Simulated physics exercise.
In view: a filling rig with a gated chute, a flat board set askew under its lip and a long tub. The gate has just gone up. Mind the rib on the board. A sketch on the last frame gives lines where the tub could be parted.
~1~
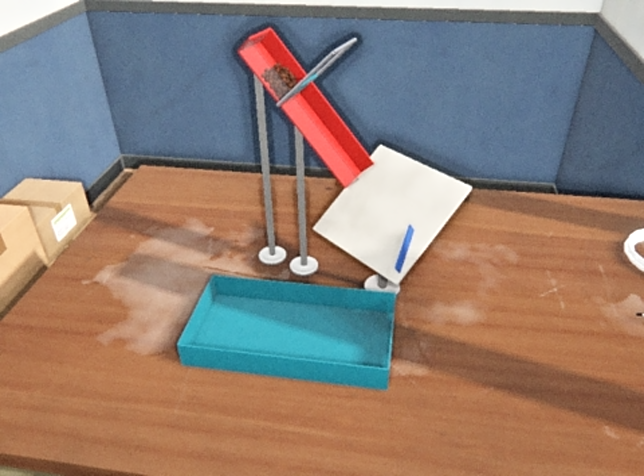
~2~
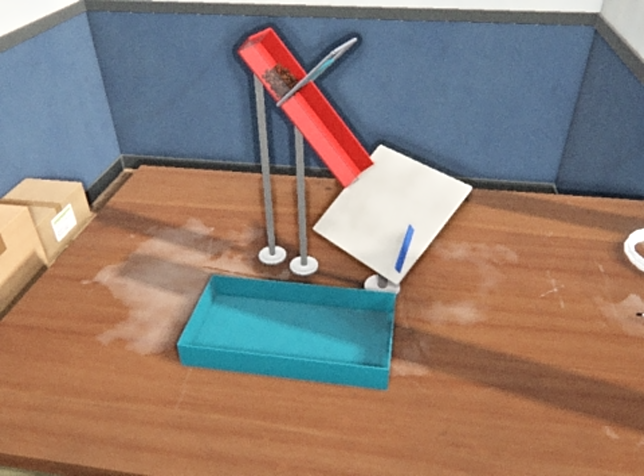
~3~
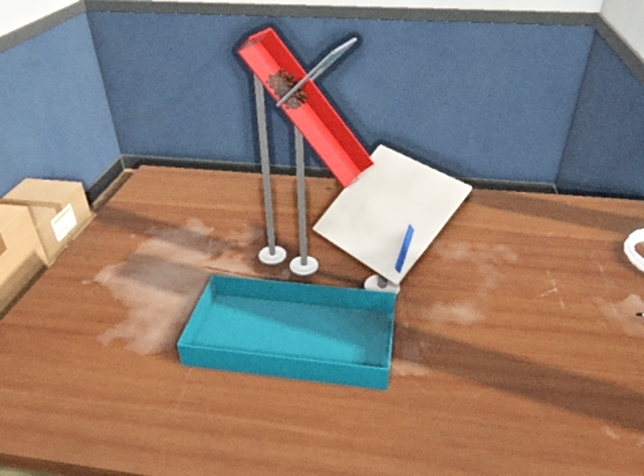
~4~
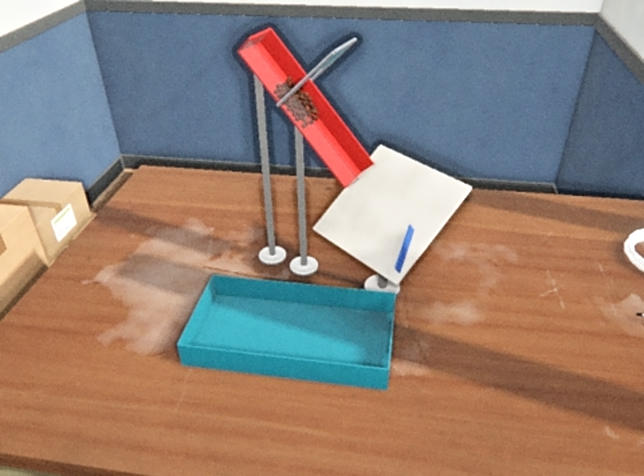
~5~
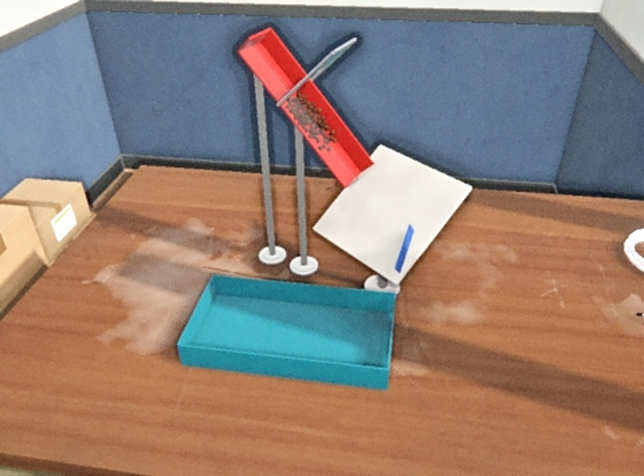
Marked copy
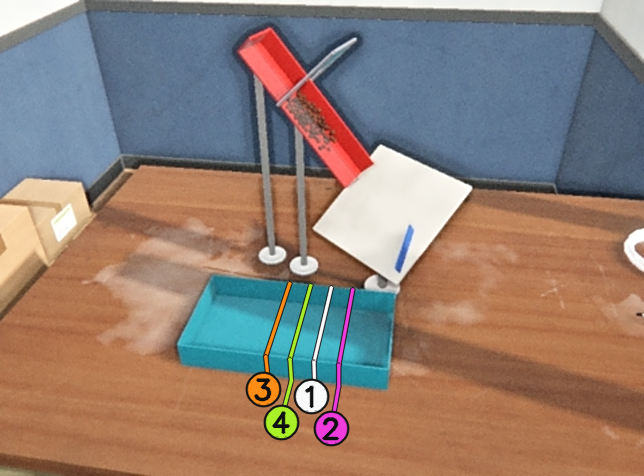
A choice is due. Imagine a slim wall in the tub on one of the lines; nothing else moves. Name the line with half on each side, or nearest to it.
Use line 2.
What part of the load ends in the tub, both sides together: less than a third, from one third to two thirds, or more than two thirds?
About that: More than two thirds.
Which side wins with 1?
The right side.
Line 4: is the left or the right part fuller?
Right.
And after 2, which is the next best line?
It is 1.
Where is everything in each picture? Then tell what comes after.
The first picture shows load behind the gate at (284, 81), allspice berries; lip of the chute at (353, 181), sloping fairly steeply.
The second picture shows middle of the board at (387, 209), tilted fairly steeply; middle of its low edge at (351, 254); of its high edge at (423, 164).
The third picture shows front corners of the tub at (178, 345) and (388, 369), empty; front of the load at (300, 105).
The fourth picture shows middle of the load at (299, 103); its front at (312, 122), about a third of the way to the lip; rib from (410, 224) to (395, 268).
The fifth picture shows middle of the load at (311, 121); its front at (329, 149), about two thirds of the way to the lip.
On the marked copy, line 1 crosses the front rim at (314, 361); line 2 crosses the front rim at (338, 364); line 3 crosses the front rim at (266, 355); line 4 crosses the front rim at (290, 358).
For line 1, of what is caught, about a quarter on the left of the divider, most on the right.
For line 2, of what is caught, about a third on the left of the divider, about two thirds on the right.
For line 3, of what is caught, a stray few on the left of the divider, nearly all on the right.
For line 4, of what is caught, a small part on the left of the divider, nearly all on the right.
